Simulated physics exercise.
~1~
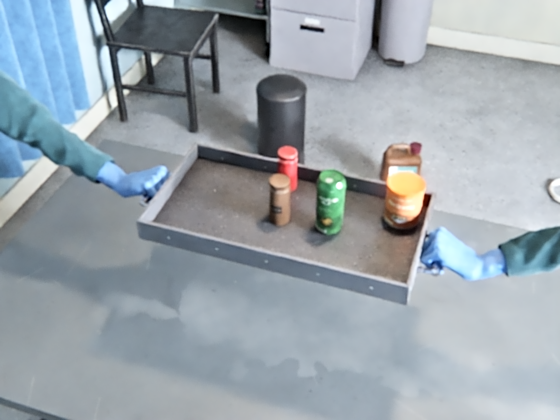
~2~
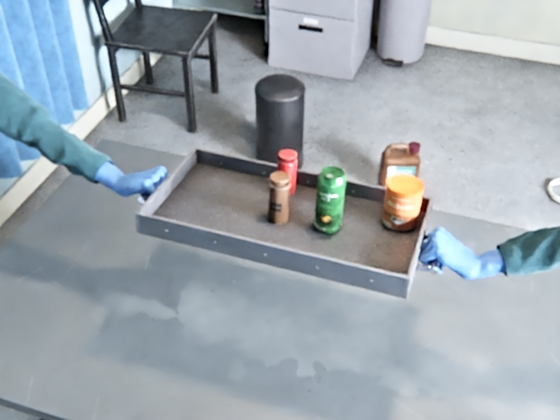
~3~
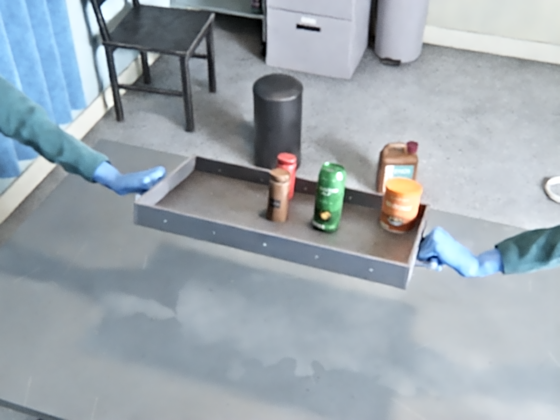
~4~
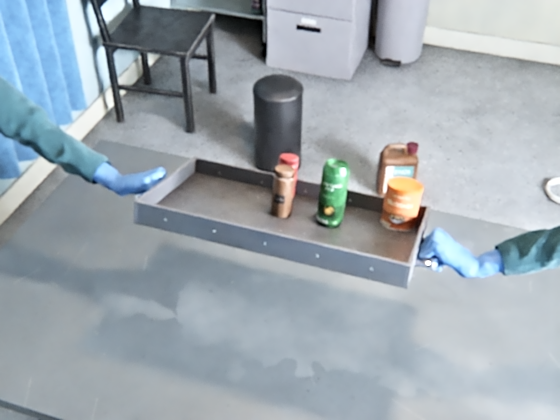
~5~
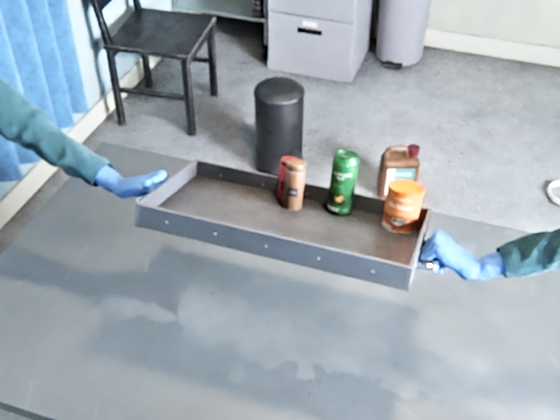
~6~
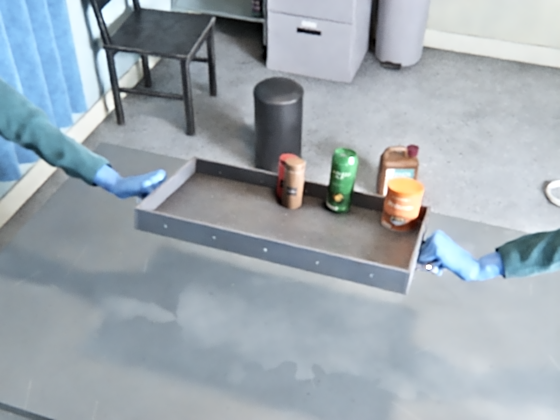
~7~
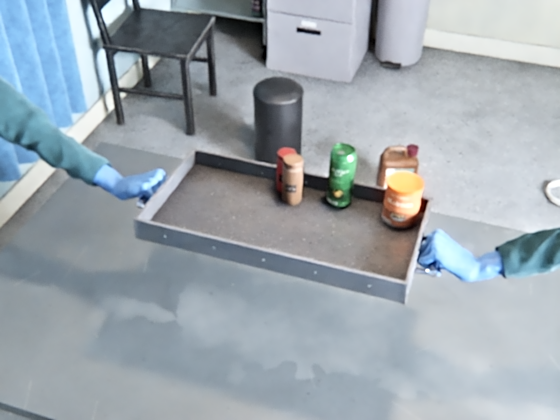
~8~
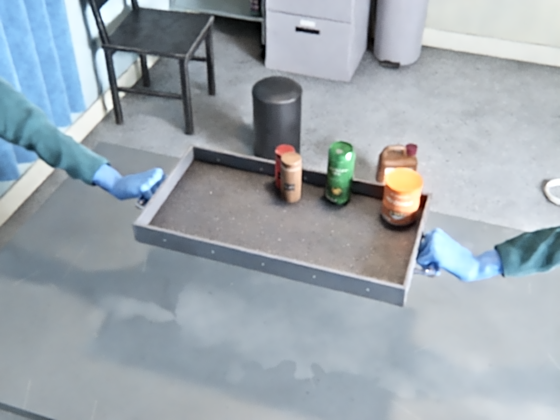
A dark serving tray, gripped at its left and right ends by blue-gloved hands in green sleeves, hovers over a grey table in a room seen from above, with a black chair, a black bin and drawers behind. On it stand a brown shaker, a red shaker behind it, a green can near the middle and an orange tin at the right. The tray tips, its far edge dipping. The brown shaker and green can slide toward the far side, while the red shaker and orange tin stay put. The tray levels again, with everything upright and the brown shaker beside the red one.
